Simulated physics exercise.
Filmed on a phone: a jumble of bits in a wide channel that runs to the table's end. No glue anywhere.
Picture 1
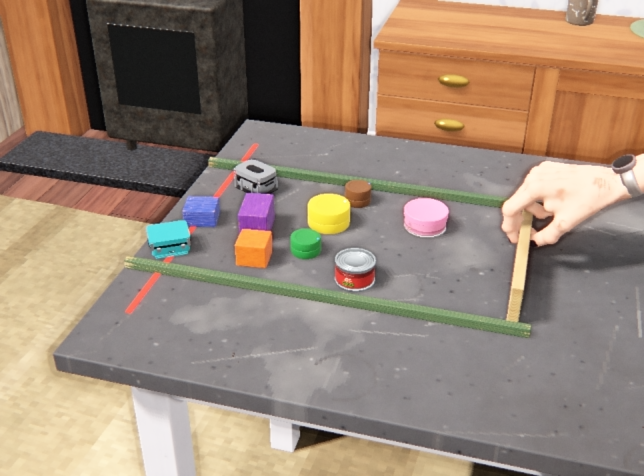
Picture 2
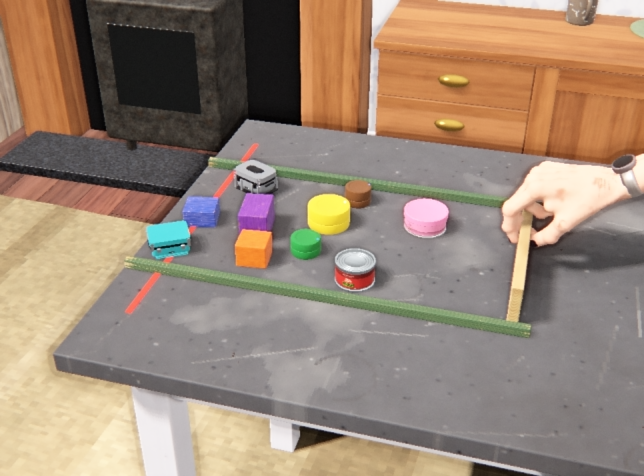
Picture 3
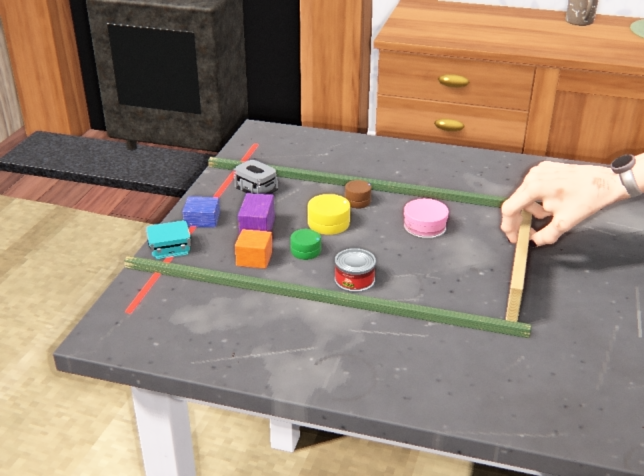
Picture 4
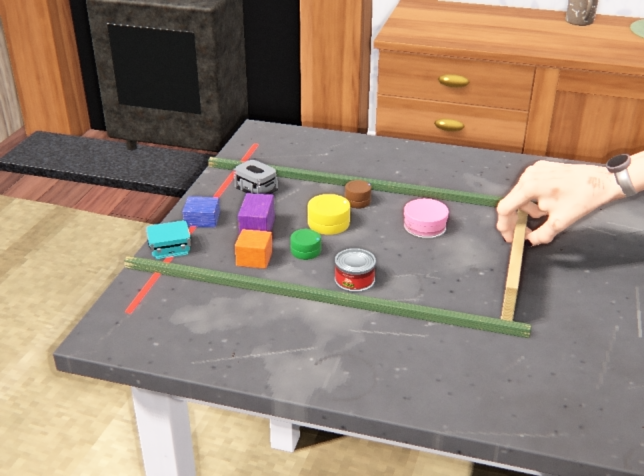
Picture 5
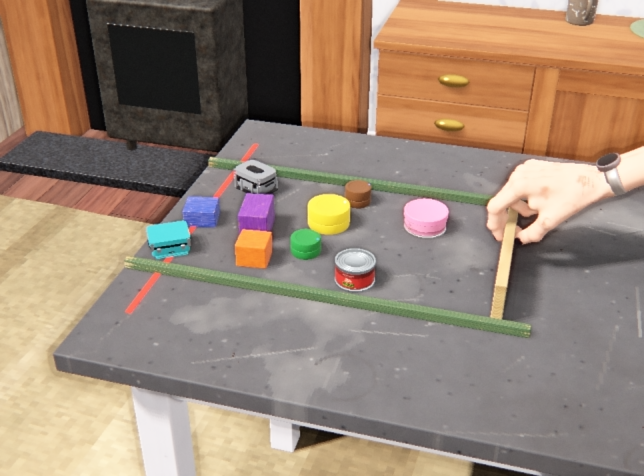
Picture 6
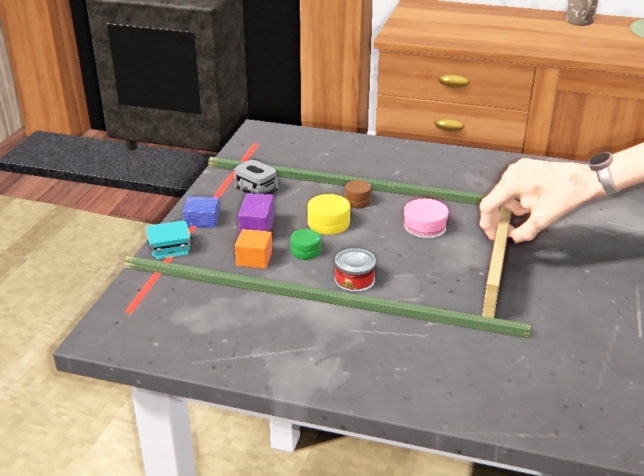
On a dark grey tabletop in a room with a black stove and a wooden cabinet behind, a still camera looks down at an angle. Between two green strips sit turquoise, blue and grey items near a red line at left, purple, orange, green, yellow and brown pieces, a red tin and a pink disc. A watch-wearing hand at right holds a wooden board still, then slides it slightly left, touching nothing else.
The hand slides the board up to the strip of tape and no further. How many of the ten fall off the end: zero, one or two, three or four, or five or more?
Outcome: The number that fall off is five or more.
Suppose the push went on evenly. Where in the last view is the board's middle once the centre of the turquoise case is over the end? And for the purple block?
Its middle is around (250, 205) and around (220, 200).
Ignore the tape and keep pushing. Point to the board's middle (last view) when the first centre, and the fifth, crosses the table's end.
First at (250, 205), next at (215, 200).
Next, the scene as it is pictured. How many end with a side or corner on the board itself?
That makes 5.
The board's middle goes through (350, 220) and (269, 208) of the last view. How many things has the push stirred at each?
The counts are 4 and 10.
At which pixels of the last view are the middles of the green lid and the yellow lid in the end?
About (176, 223), and the other about (185, 201).
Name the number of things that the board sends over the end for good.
The count is 5.
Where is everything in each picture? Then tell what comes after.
Turquoise case (169, 240); blue block (202, 212); grey case (256, 179); board (523, 246); tape (202, 215), in the first frame.
Blue block (202, 212); purple block (257, 217), in the second frame.
Grey case (256, 179); green lid (306, 244), in the third frame.
Turquoise case (169, 241); orange block (254, 249), in the fourth frame.
Blue block (202, 212); red tin (355, 270), in the fifth frame.
Turquoise case (169, 241); blue block (202, 212); grey case (256, 179); board (501, 242); tape (202, 215), in the sixth frame.
Soon after, none off yet; turquoise case at rest near (169, 241); blue block at rest near (202, 212); grey case at rest near (256, 179).
By the end, the number that fall off is five or more; fallen, orange block, purple block, grey case, blue block and turquoise case.
